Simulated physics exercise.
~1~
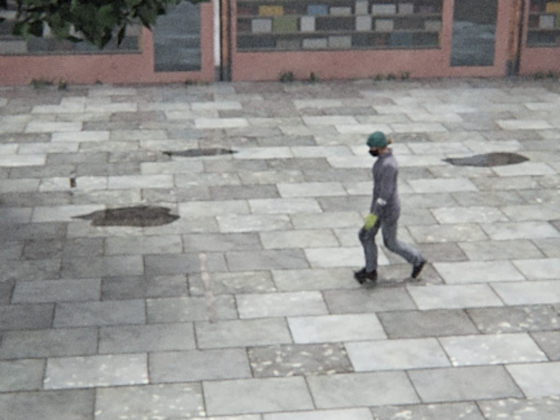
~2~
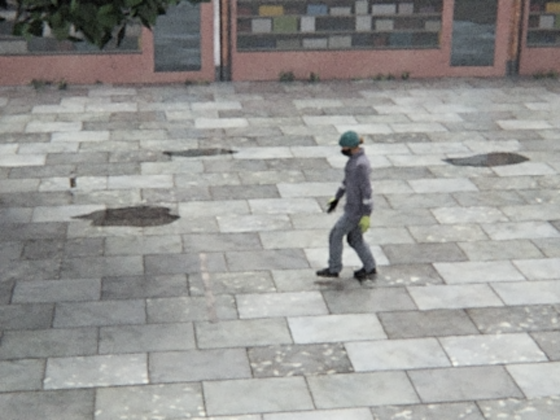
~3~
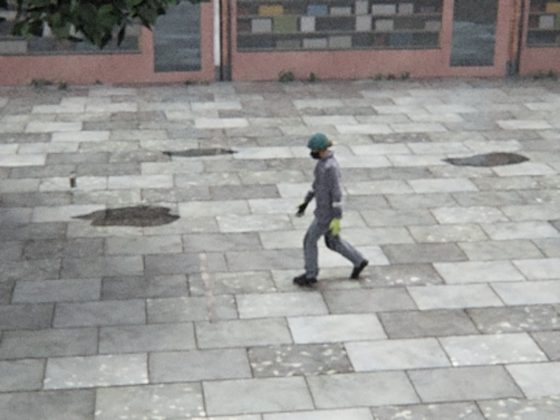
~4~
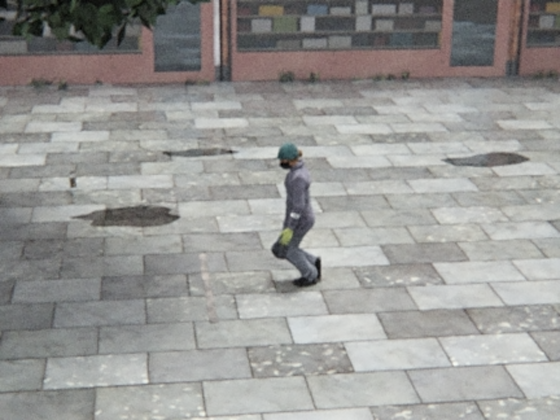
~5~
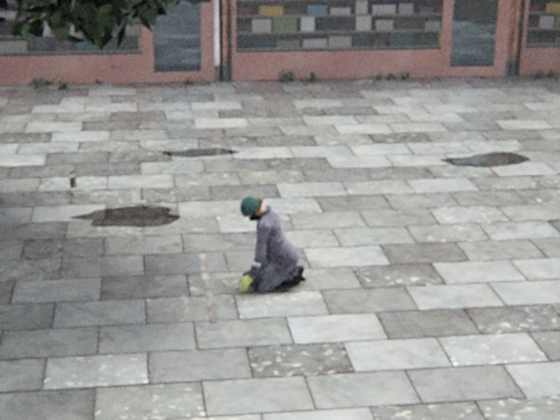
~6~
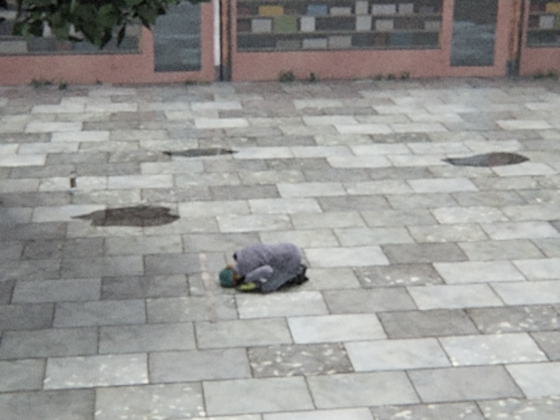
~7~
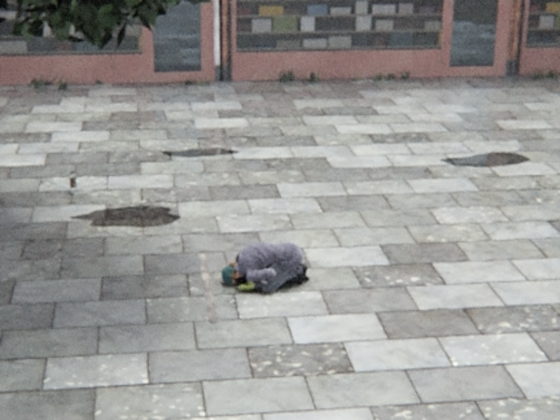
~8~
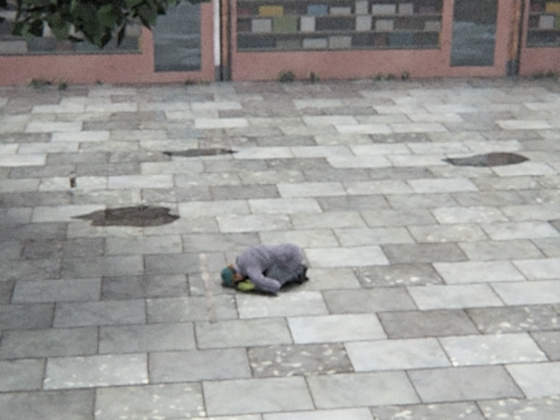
A person in grey coveralls, a green helmet and bright yellow-green gloves walks leftward across a wide plaza of pale and dark paving slabs, in front of a reddish building front. The arms swing as the legs stride, and the head tips slightly downward. Partway across, the steps draw together, the knees bend and the person sinks onto them, gloves low in front. The upper body then folds forward until the helmet comes down at the paving on the left. The person stays curled face down there, back rounded and knees tucked, barely shifting.
